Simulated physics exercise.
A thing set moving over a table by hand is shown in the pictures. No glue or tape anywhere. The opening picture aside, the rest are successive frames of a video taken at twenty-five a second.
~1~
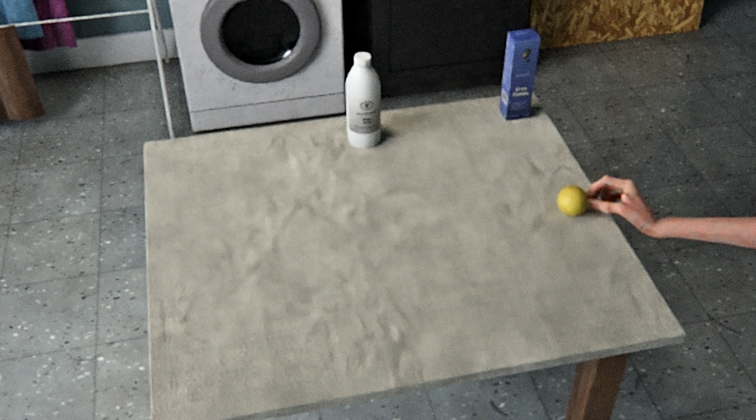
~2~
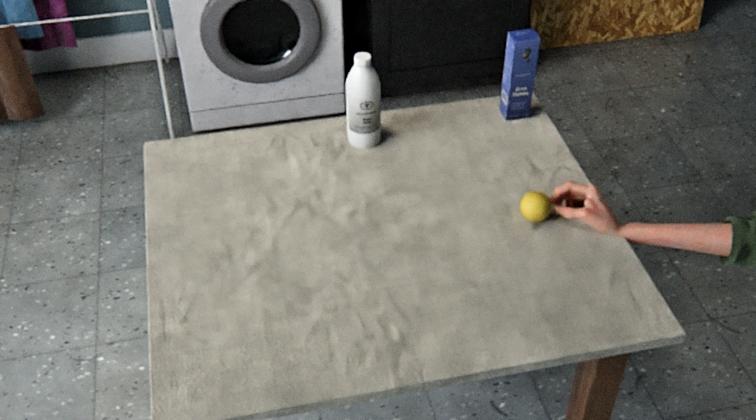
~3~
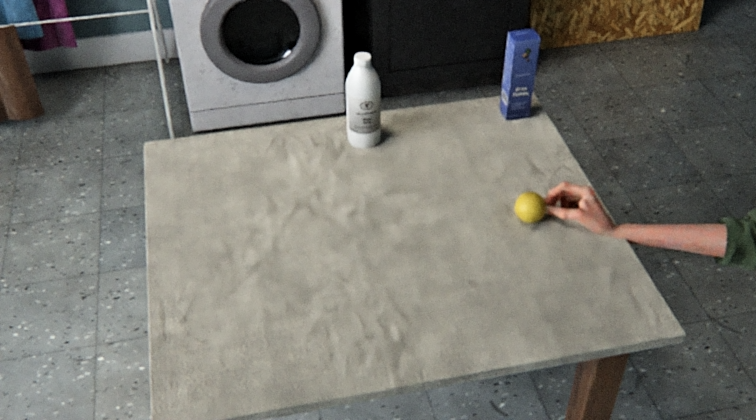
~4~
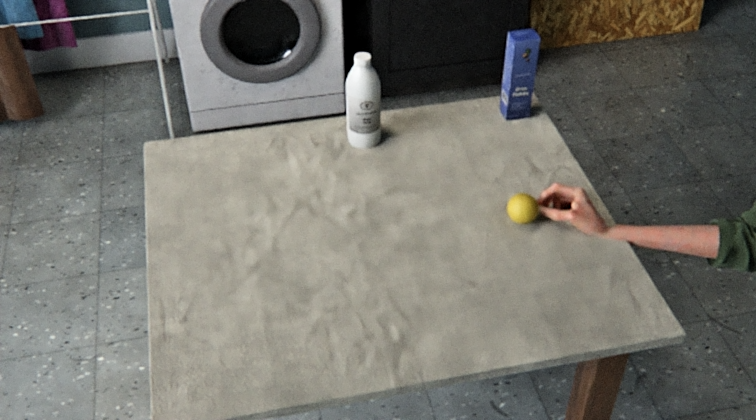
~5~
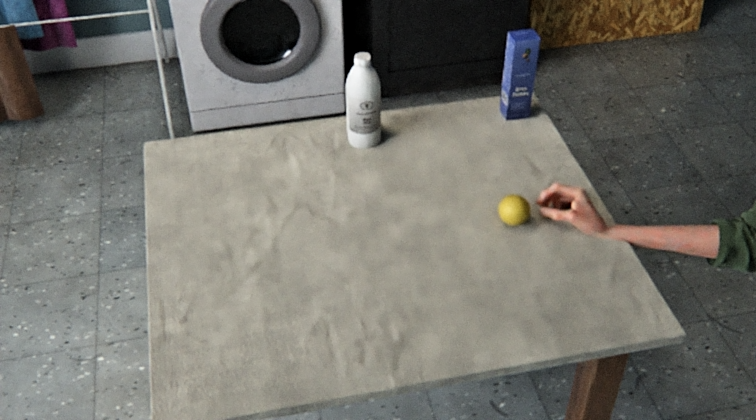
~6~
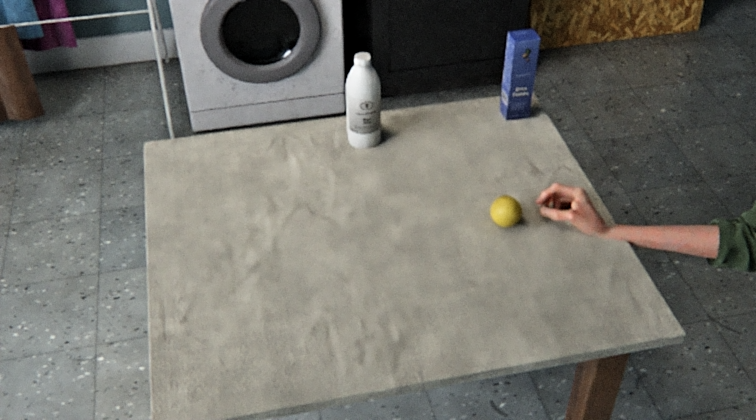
On a gray tabletop, a hand pushes a yellow lemon left, and it rolls slightly away.
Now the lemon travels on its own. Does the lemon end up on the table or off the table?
I'd say it never gets off the table.
Then, 0.10 s on from there, yellow lemon shifted about its own width near (487, 214).
Then, 0.30 s on from there, yellow lemon shifted well along near (456, 219).
Then, 0.40 s on from there, yellow lemon shifted well along near (444, 221).
Then, 0.70 s on from there, yellow lemon shifted well along near (420, 225).
In the end, moved from the start, yellow lemon. At the end, from the last picture's camera, yellow lemon near (416, 225).
